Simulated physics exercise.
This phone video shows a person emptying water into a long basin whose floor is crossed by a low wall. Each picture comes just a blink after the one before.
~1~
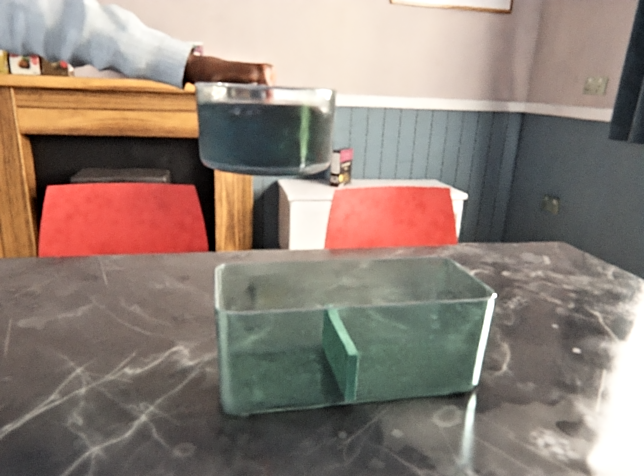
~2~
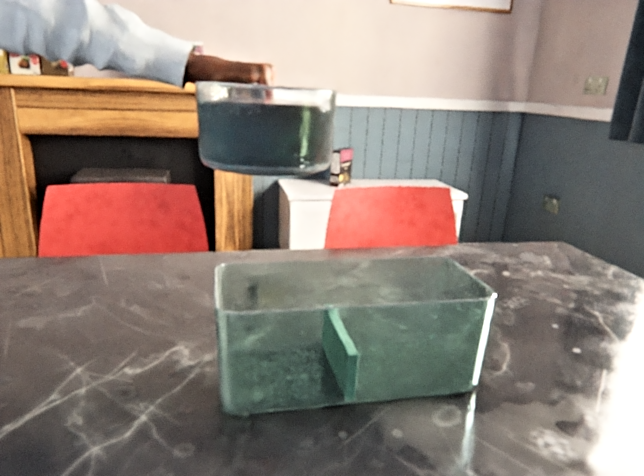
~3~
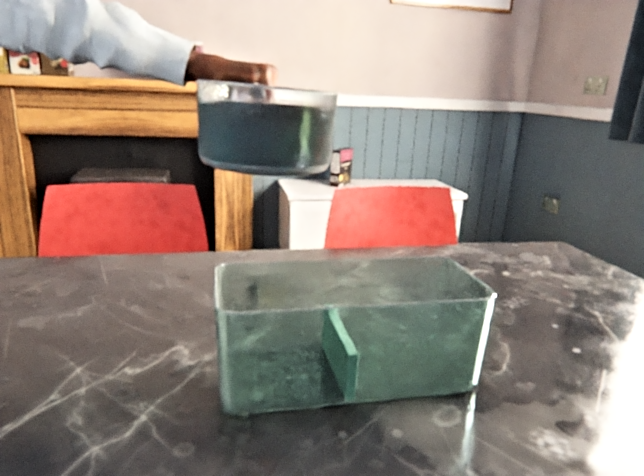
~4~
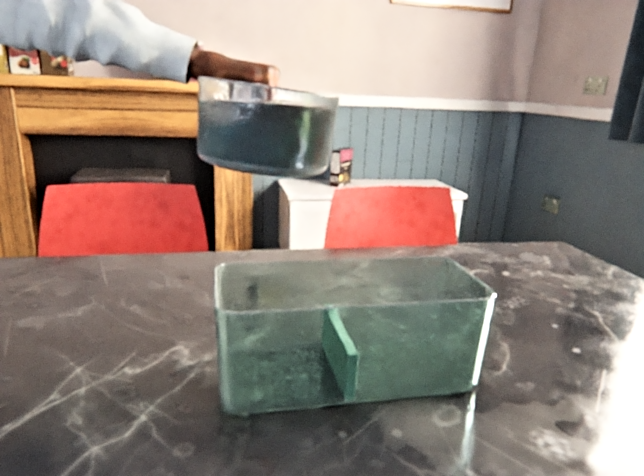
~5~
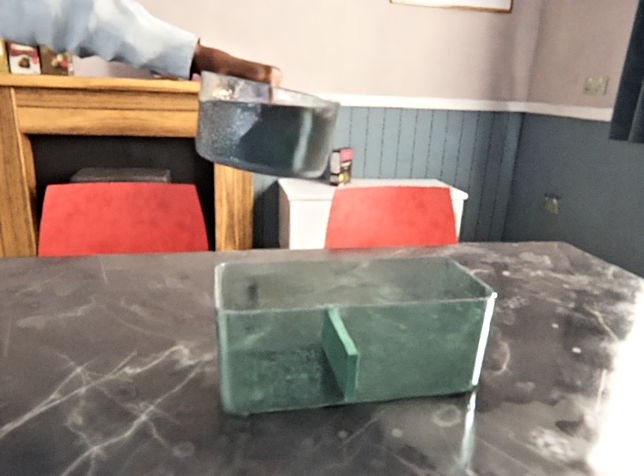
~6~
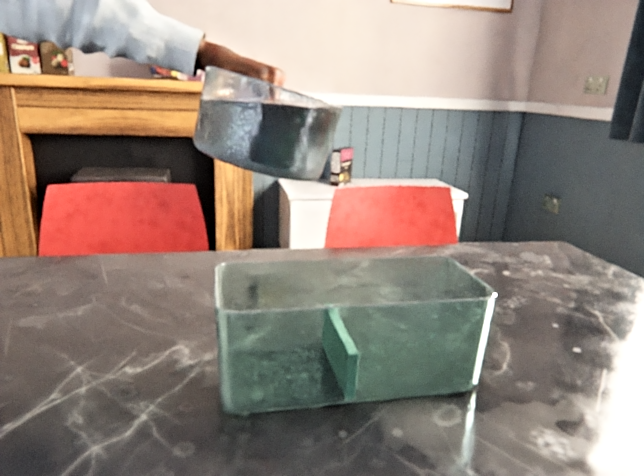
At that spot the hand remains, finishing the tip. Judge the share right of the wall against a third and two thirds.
The share right of the wall ends up beyond two thirds.
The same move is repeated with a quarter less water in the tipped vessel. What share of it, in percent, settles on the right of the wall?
About 90 percent.
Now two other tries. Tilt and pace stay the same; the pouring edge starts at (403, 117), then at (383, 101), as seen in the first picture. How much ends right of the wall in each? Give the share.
Roughly 85 percent on the first try and 95 percent on the second.
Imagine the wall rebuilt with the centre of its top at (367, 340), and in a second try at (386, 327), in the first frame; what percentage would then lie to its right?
In turn some 60 and 40 in a hundred.
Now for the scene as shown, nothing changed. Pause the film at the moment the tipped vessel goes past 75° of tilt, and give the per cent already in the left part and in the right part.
On the left 0 per cent, on the right 10 per cent.
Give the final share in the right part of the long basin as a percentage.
It comes to about 90 per cent.
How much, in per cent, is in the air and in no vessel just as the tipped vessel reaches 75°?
It works out to about 40 percent.
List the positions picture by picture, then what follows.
In the first frame, tilt 0°; pouring edge (333, 92); surface from (200, 101) to (330, 105); the long basin's rim runs from (216, 288) to (471, 277); the wall's top is at (339, 328).
In the second frame, tilt 1°; pouring edge (334, 93); surface from (200, 100) to (330, 104).
In the third frame, tilt 2°; pouring edge (335, 95); surface from (201, 99) to (329, 105).
In the fourth frame, tilt 5°; pouring edge (336, 98); surface from (202, 99) to (330, 106).
In the fifth frame, tilt 9°; pouring edge (337, 103); surface from (203, 98) to (333, 108).
In the sixth frame, tilt 14°; pouring edge (339, 109); surface from (203, 100) to (335, 108).
A moment on, the tilt is 75° and 54 per cent is still to pour, 0 is left of the wall and 8 right of it.
Next, the tilt is 105° and 9 per cent is still to pour, 1 is left of the wall and 76 right of it.
Then the tilt is 107° and 0 per cent is still to pour, 7 is left of the wall and 90 right of it.
Later the tilt is 107° and 0 per cent is still to pour, 8 is left of the wall and 91 right of it.
At rest 8 per cent lies left of the wall, 91 right of it and 1 outside.
